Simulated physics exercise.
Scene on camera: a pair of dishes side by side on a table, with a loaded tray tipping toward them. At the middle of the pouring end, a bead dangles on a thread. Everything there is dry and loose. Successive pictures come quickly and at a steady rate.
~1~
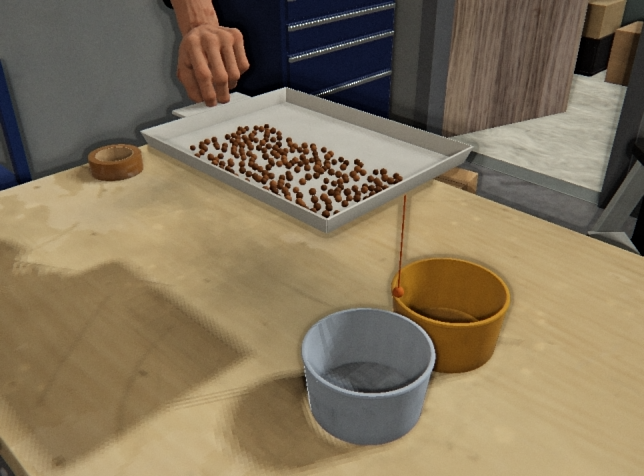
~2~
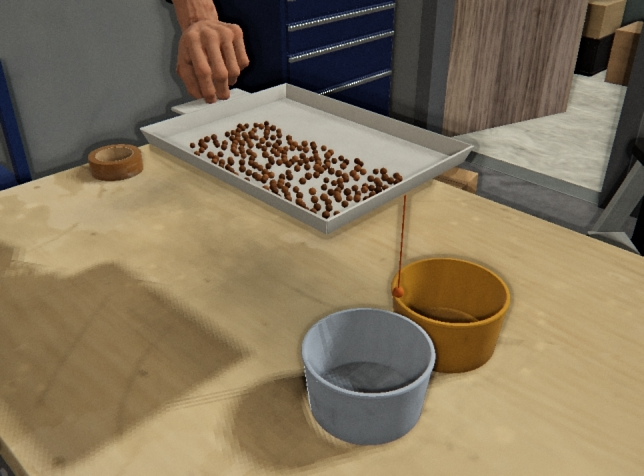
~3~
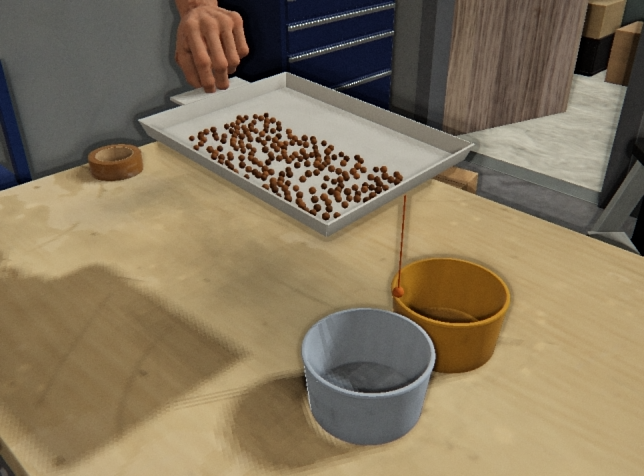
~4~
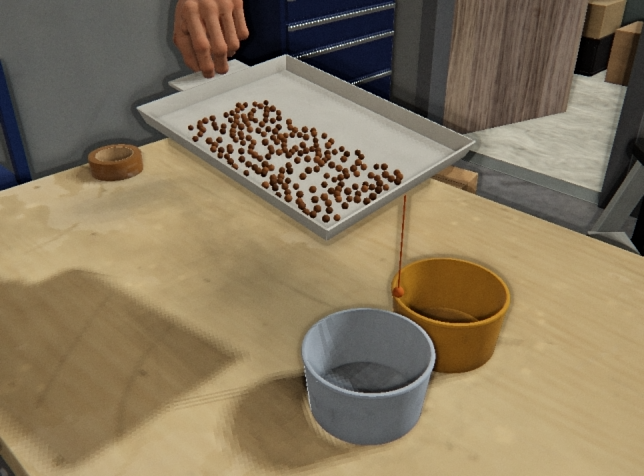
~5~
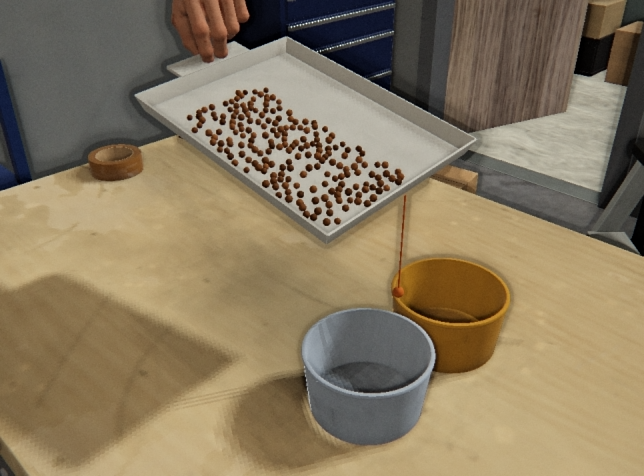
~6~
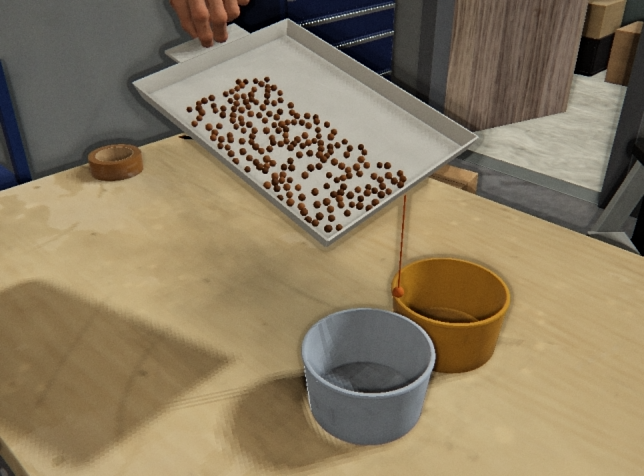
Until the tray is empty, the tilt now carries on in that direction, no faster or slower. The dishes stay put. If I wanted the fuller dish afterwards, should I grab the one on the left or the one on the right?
Grab the left one.
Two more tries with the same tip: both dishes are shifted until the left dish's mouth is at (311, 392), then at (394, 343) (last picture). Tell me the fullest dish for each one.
For the first place, the dish on the left side; for the second, the dish on the left side.
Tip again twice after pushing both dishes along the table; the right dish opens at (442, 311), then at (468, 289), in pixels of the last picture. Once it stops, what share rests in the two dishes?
You'd get near 90 percent first and near 60 percent next.
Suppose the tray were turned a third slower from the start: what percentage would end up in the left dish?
Estimate: Some 90 %.
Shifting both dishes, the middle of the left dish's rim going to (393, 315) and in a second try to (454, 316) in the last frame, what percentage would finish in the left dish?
In order: 10 percent and 0 percent.
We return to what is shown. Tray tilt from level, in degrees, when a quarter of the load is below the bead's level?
That would be about 80 degrees from level.
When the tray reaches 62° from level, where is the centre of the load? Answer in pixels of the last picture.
The load is centred about (329, 227).
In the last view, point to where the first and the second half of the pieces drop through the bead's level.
I'd put it at roughly (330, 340), and after that at roughly (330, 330).
Shortly afterwards, tray tipped steeply; the bulk on the tray; only a few in the left dish; only a few outside both; a little in the air.
Next, tray tipped past a quarter turn; a little on the tray; the bulk in the left dish; a little outside both; a little in the air.
Some moments later, tray tipped past a quarter turn; all but a few in the left dish; a little outside both.
In the end, tray tipped past a quarter turn; all but a few in the left dish; none at all in the right dish; a little outside both.
